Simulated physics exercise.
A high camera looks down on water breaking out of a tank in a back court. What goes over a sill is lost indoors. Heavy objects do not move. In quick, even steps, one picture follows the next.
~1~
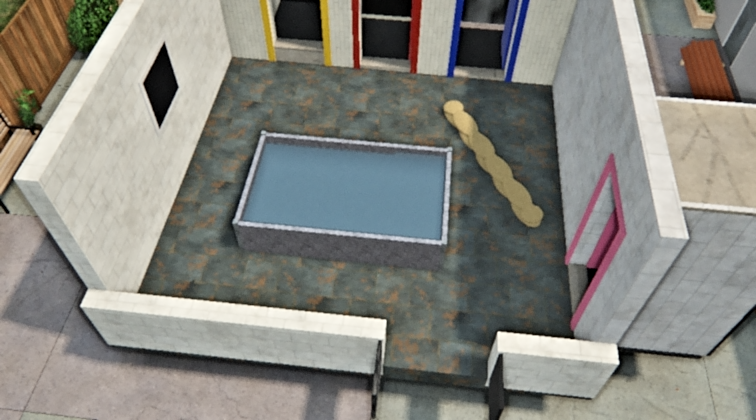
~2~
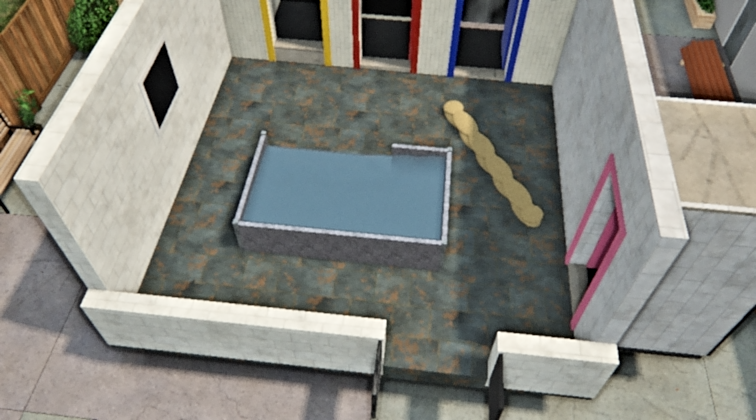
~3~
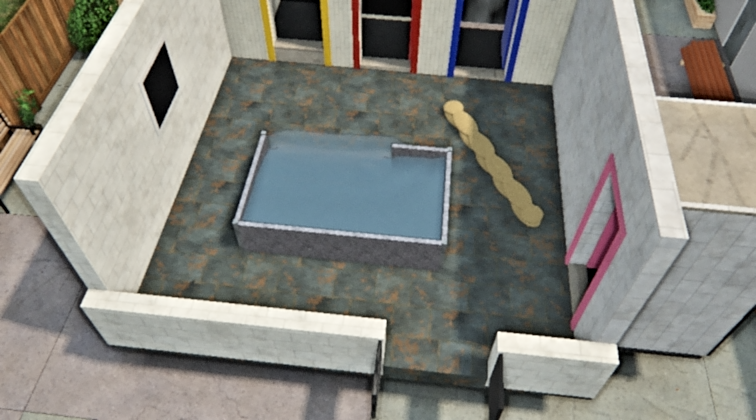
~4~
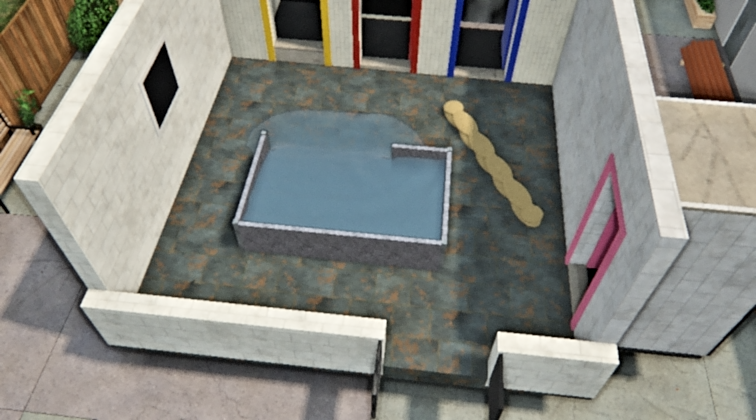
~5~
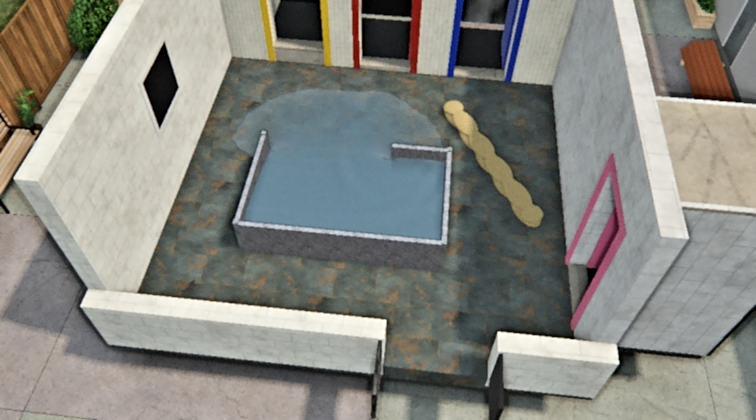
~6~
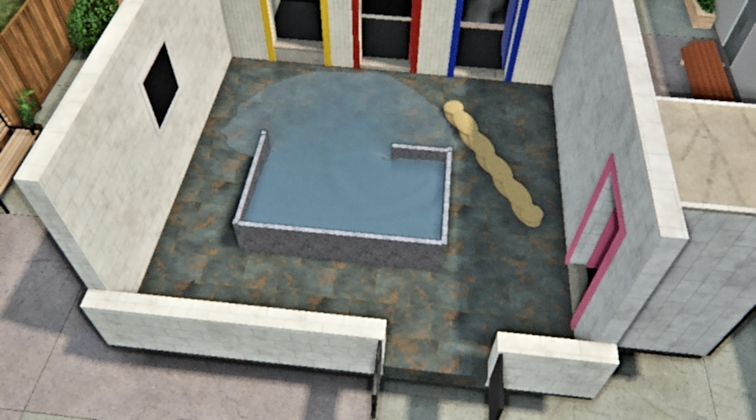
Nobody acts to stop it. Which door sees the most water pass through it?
The red door sees the most.
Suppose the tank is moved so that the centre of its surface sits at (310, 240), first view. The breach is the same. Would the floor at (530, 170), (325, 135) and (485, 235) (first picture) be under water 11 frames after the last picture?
In order: Unreached, reached, unreached.
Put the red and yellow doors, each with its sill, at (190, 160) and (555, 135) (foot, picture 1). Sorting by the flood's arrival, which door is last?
The one in pink.
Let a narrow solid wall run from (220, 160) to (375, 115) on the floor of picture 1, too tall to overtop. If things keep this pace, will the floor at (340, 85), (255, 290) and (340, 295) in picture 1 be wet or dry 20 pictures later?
Spot by spot, my read is reached by the flood, then still bare, then still bare.
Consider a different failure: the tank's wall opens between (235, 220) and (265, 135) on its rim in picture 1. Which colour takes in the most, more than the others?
Answer: The door marked pink.
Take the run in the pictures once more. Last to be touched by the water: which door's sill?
My pick is the pink door.
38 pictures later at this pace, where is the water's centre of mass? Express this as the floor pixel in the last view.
Somewhere near (355, 160).
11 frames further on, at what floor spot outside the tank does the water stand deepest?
I'd put it around (241, 62).
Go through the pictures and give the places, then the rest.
In the first picture, still water in the open tank at (348, 188).
In the second picture, water pours out on the open tank's far side and has run to a hidden place.
In the third picture, the front is at a hidden place, out from the gap on the open tank's far side.
In the fourth picture, water pours out on the open tank's far side and has run to (414, 138).
In the fifth picture, water pours out on the open tank's far side and has run to (387, 95).
In the sixth picture, the front is at (383, 77), out from the gap on the open tank's far side.
A moment on, water covers 30 % of the floor; blue door not reached, pink door not reached, red door some in, yellow door wet at the sill, nothing in.
Next, water covers 40 % of the floor; blue door a trickle in, pink door not reached, red door a lot in, yellow door wet at the sill, nothing in.
Then, water covers 50 % of the floor; blue door a trickle in, pink door not reached, red door a lot in, yellow door wet at the sill, nothing in.
Later, water covers 85 % of the floor; blue door some in, pink door wet at the sill, nothing in, red door a lot in, yellow door wet at the sill, nothing in.
In the end, water covers 95 % of the floor; blue door some in, pink door some in, red door a lot in, yellow door wet at the sill, nothing in; the red door has let in the most.
